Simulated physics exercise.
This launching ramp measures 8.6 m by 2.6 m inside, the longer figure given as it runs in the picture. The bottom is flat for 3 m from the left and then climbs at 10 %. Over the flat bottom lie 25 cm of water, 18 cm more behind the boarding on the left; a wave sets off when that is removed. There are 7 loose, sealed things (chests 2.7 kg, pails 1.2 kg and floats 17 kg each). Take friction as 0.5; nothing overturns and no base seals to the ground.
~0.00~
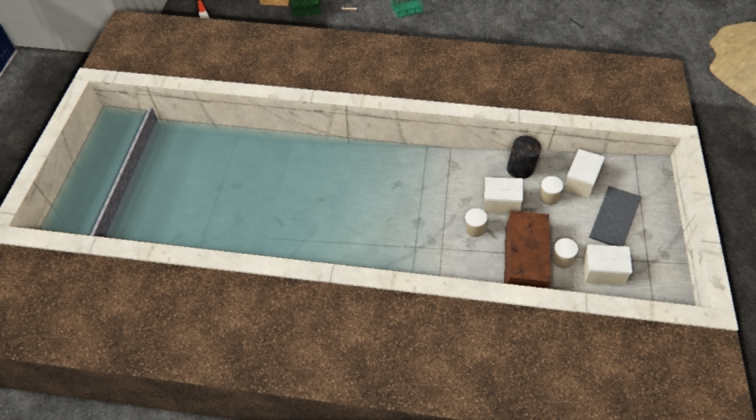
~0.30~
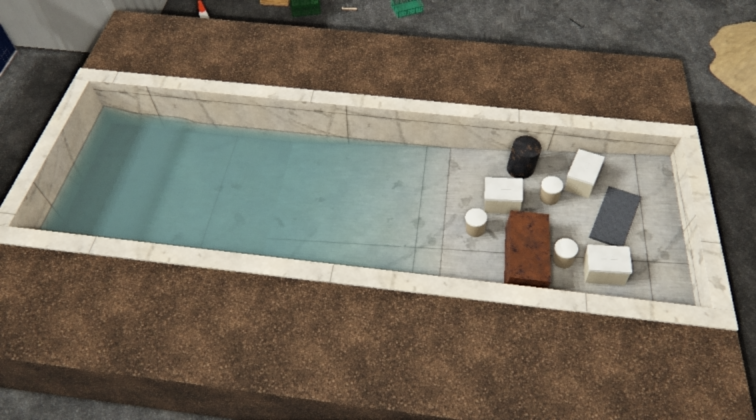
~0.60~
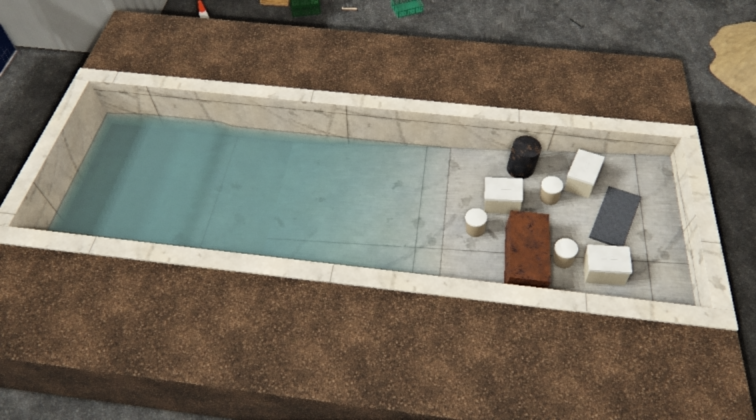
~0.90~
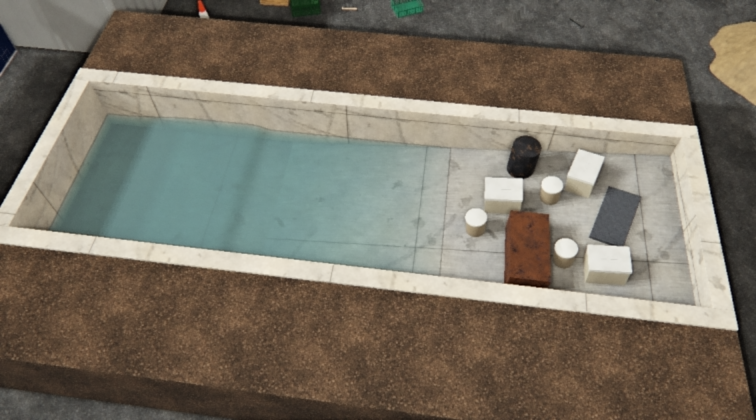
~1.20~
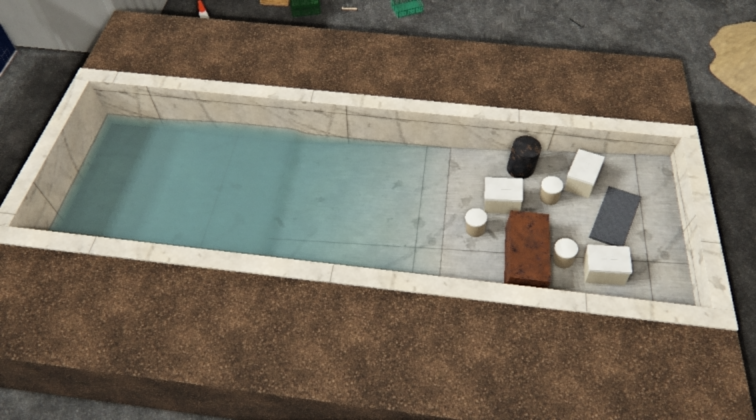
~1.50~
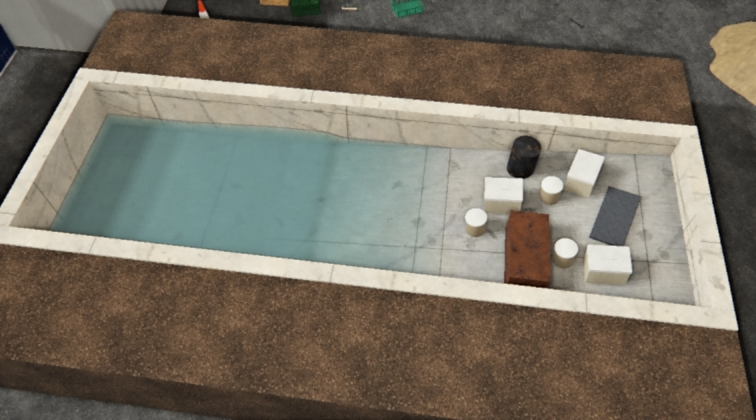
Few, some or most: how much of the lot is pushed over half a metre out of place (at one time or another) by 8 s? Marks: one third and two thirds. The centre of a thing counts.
It is not even a third.
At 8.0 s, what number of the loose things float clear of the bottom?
2 of them.
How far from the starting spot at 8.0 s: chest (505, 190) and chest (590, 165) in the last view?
In turn: 200 cm, 0 cm.
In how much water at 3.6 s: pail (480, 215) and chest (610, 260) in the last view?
About 6 and 0 cm.
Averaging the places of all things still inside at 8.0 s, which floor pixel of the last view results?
At about (518, 220).
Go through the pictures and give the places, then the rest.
In the first frame, a chest at (506, 189) rests on the ground; a pail at (569, 248), on the bottom; water covers 14.2 m2; 0 of 7 have shifted.
In the second frame, a chest at (506, 189), on the bottom; a pail at (569, 248), on the bottom; 14.2 m2 under water; 0 of 7 have shifted.
In the third frame, a chest at (506, 189), on the bottom; a pail at (569, 248) rests on the ground; 14.2 m2 under water; 0 of 7 have shifted.
In the fourth frame, a chest at (506, 189), on the bottom; a pail at (569, 248), on the bottom; 14.2 m2 under water; 0 of 7 have shifted.
In the fifth frame, a chest at (506, 189), on the bottom; a pail at (569, 248) rests on the ground; 14.2 m2 under water; 0 of 7 have shifted.
In the sixth frame, a chest at (506, 189) rests on the ground; a pail at (569, 248) rests on the ground; 14.2 m2 under water; 0 of 7 have shifted.
After 2.1 s 0 of 7 are over 50 cm from their spots; 0 afloat.
After 3.6 s 0 of 7 are over 50 cm from their spots; 1 afloat.
After 5.6 s 1 of 7 are over 50 cm from their spots; 2 afloat.
After 8.0 s 2 of 7 are over 50 cm from their spots, and 2 have been at some point; 2 afloat.
